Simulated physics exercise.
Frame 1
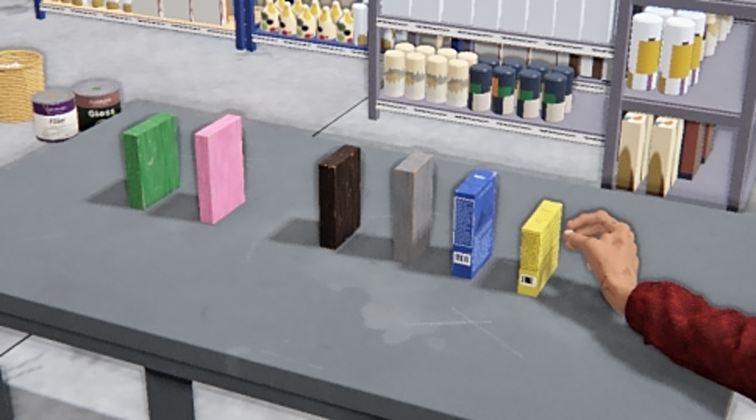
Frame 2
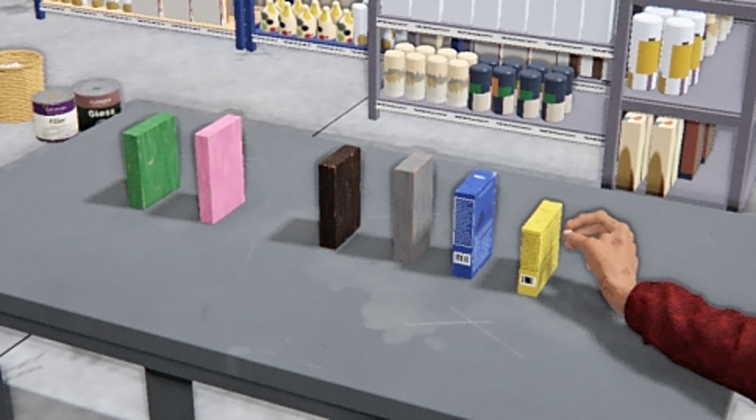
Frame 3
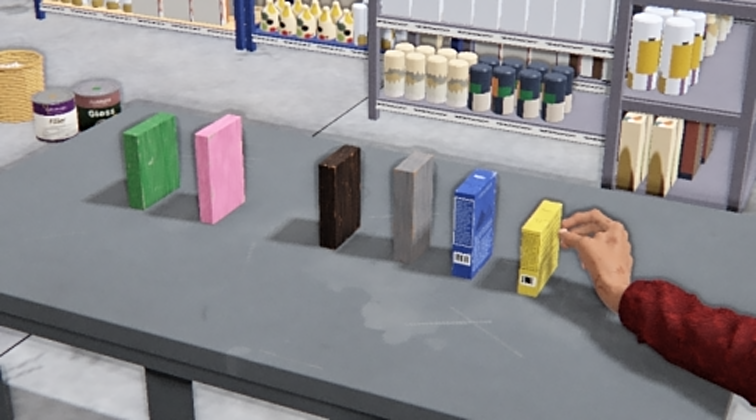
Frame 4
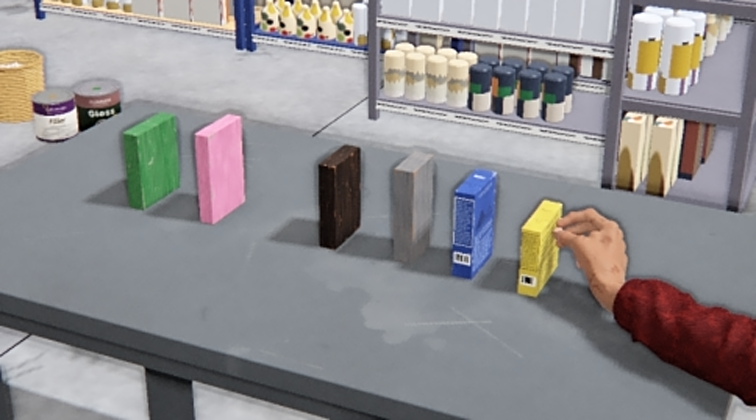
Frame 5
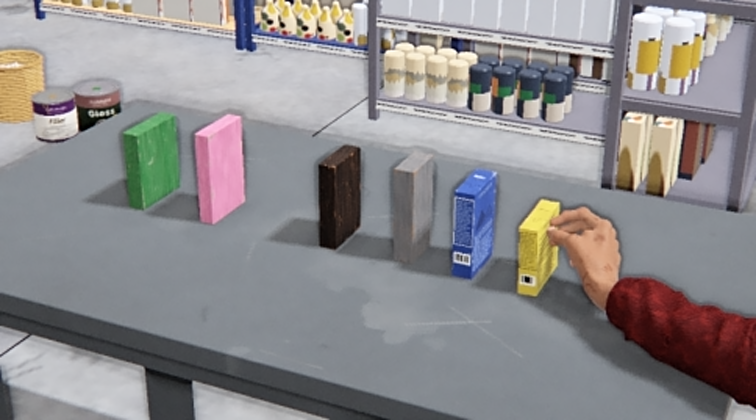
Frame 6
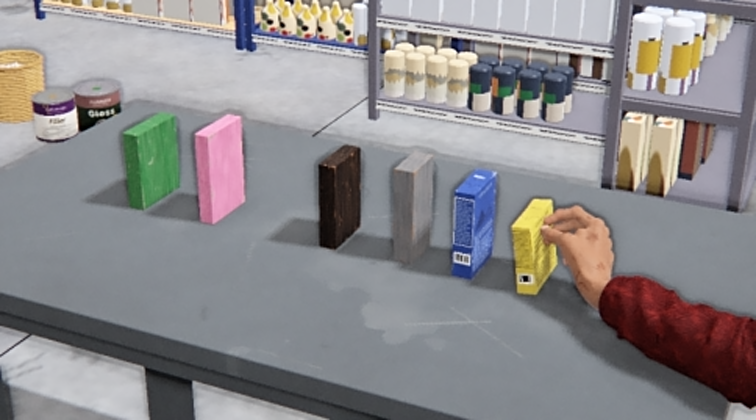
The clip opens on green, pink, black, grey, blue and yellow upright blocks and packets spaced along a grey table, with a red-sleeved hand at the right. The hand eases leftward until its fingers meet the yellow packet, which then leans slightly left while the others stay still.
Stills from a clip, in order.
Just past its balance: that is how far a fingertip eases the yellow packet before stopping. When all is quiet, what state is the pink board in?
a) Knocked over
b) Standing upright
(b) Standing upright.
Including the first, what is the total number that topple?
1.
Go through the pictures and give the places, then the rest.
Pink board (221, 169); grey board (413, 208), in the first frame.
Blue packet (474, 224); grey board (413, 208), in the second frame.
Black board (340, 197); blue packet (474, 224), in the third frame.
Grey board (413, 208); black board (340, 197), in the fourth frame.
Yellow packet 2° over; blue packet (474, 224); grey board (413, 208), in the fifth frame.
Yellow packet 9° over; pink board (221, 169); black board (340, 197), in the sixth frame.
Then, 0.40 s later than the last frame, yellow packet 63° over; blue packet tilted by 4°.
Then, 0.70 s later than the last frame, yellow packet 90° over.
When it is over, all 4 as before. End places, in pixels of the last picture, pink board near (221, 169).
